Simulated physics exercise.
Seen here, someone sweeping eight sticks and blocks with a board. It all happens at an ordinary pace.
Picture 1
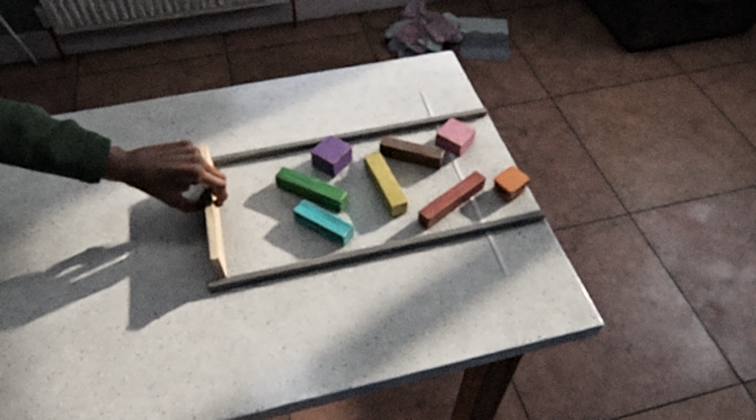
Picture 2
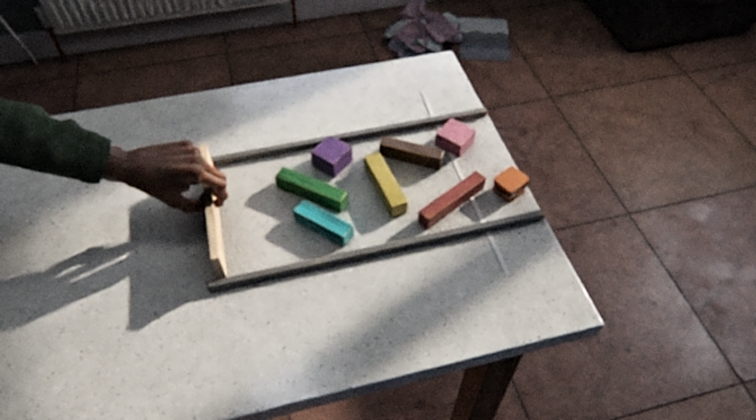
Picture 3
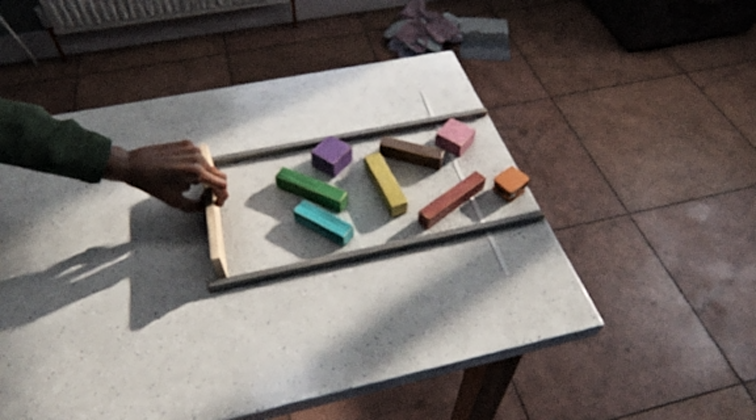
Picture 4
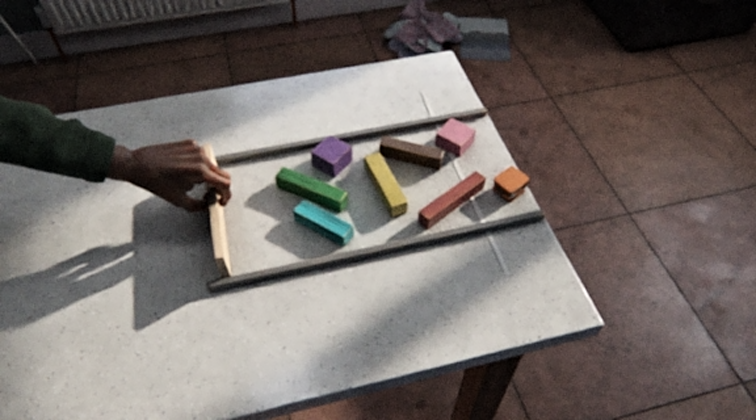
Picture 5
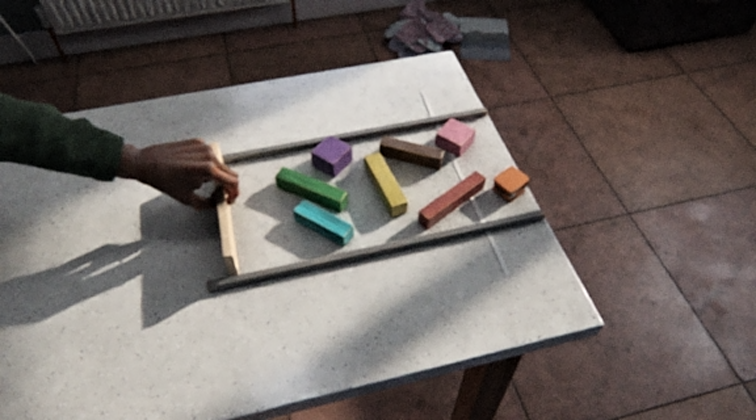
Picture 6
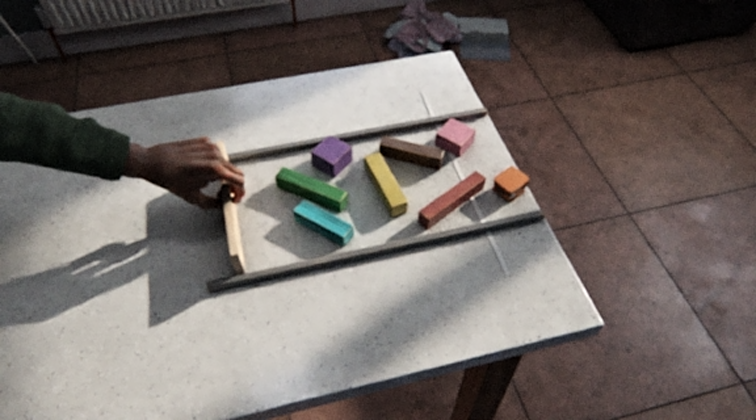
On a pale speckled table above a brown tiled floor, seen from above at an angle by a still camera, two thin rails form a lane. Between them lie eight sticks and blocks: green, turquoise and purple at left, yellow and brown in the middle, red, pink and orange at right. A dark-sleeved hand holds a wooden board upright, then slides it slightly right, touching none of them.
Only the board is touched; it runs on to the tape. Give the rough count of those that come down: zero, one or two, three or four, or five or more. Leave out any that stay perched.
In the end the number that fall off is one or two.
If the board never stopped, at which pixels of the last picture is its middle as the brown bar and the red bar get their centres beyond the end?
About (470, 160), and (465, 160) for the other.
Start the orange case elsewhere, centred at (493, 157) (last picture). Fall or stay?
Then it comes down.
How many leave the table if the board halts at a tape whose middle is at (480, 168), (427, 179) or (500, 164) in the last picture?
In that order 4, 0 and 6.
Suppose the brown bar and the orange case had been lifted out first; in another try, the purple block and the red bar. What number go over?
0 in the first case, 1 in the second.
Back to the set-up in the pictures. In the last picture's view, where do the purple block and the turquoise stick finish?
About (456, 126), and the other about (482, 196).
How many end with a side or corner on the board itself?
In contact: 3.
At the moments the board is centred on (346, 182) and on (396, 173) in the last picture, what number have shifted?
By then 4, and 6.
A little later, none off yet; orange case at rest near (510, 185); pink block at rest near (455, 138); red bar at rest near (452, 199).
When it is over, the number that fall off is one or two; down, pink block and orange case.
